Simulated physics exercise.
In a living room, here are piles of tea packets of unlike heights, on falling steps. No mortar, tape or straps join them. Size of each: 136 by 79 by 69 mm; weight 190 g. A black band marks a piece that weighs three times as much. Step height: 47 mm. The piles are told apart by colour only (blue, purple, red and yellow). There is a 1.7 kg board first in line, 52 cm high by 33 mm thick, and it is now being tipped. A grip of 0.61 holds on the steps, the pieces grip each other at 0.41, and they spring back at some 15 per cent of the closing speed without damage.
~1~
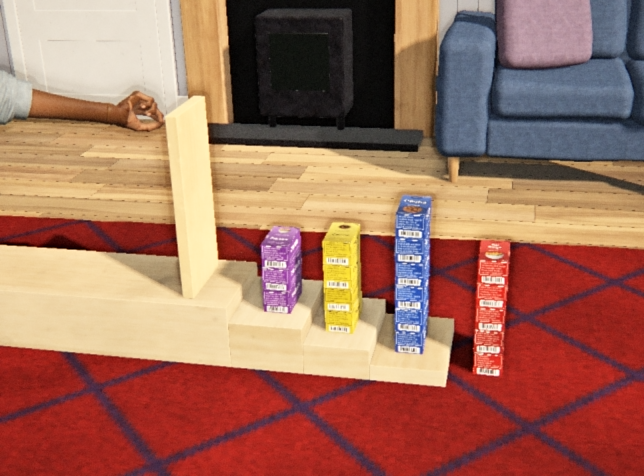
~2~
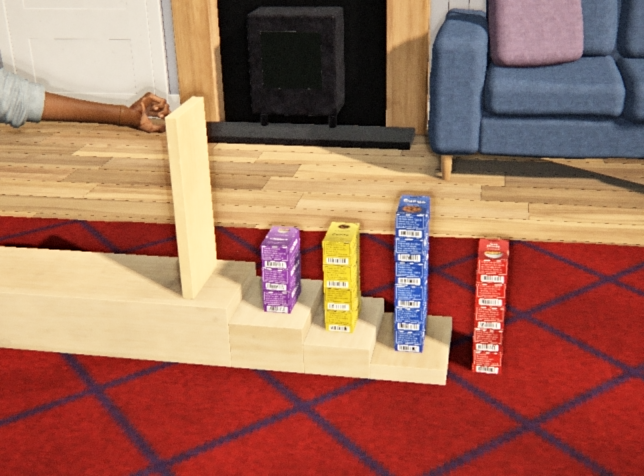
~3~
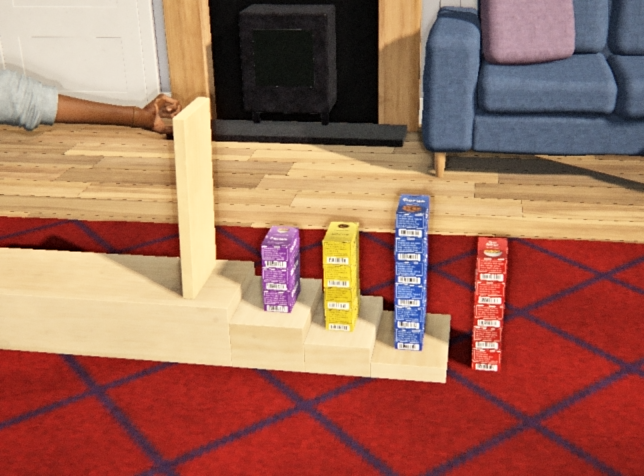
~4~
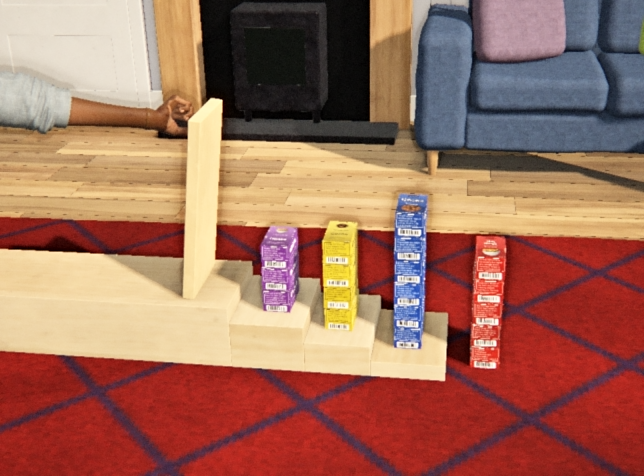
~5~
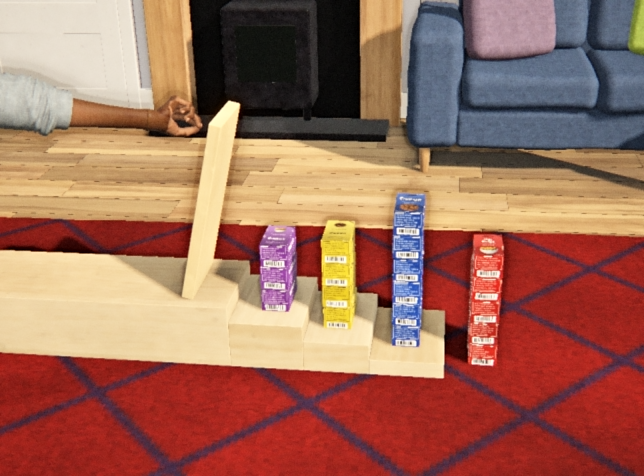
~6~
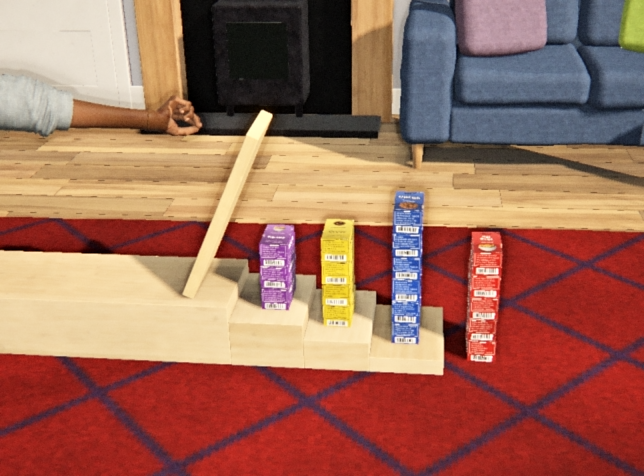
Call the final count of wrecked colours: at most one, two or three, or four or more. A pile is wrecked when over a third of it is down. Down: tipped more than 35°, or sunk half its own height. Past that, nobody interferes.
Final count: At most one.
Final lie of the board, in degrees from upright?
I'd say it's close to 80° from upright.
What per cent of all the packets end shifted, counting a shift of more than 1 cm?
The shifted ones make up 15 per cent.
Then, 0.57 s past the last view, board 72° from upright; none of the 18 packets down, 1 disturbed; top purple packet 4° from how it stood.
Then, 1.19 s past the last view, board 63° from upright; 3 of the 18 packets down; top purple packet 44° from how it stood, 39 mm lower.
In the end, board 79° from upright; 3 of the 18 packets down; top purple packet on its side; top yellow packet unmoved. Wrecked, purple. From the last view, middles, top purple packet near (202, 270), top yellow packet near (338, 240).
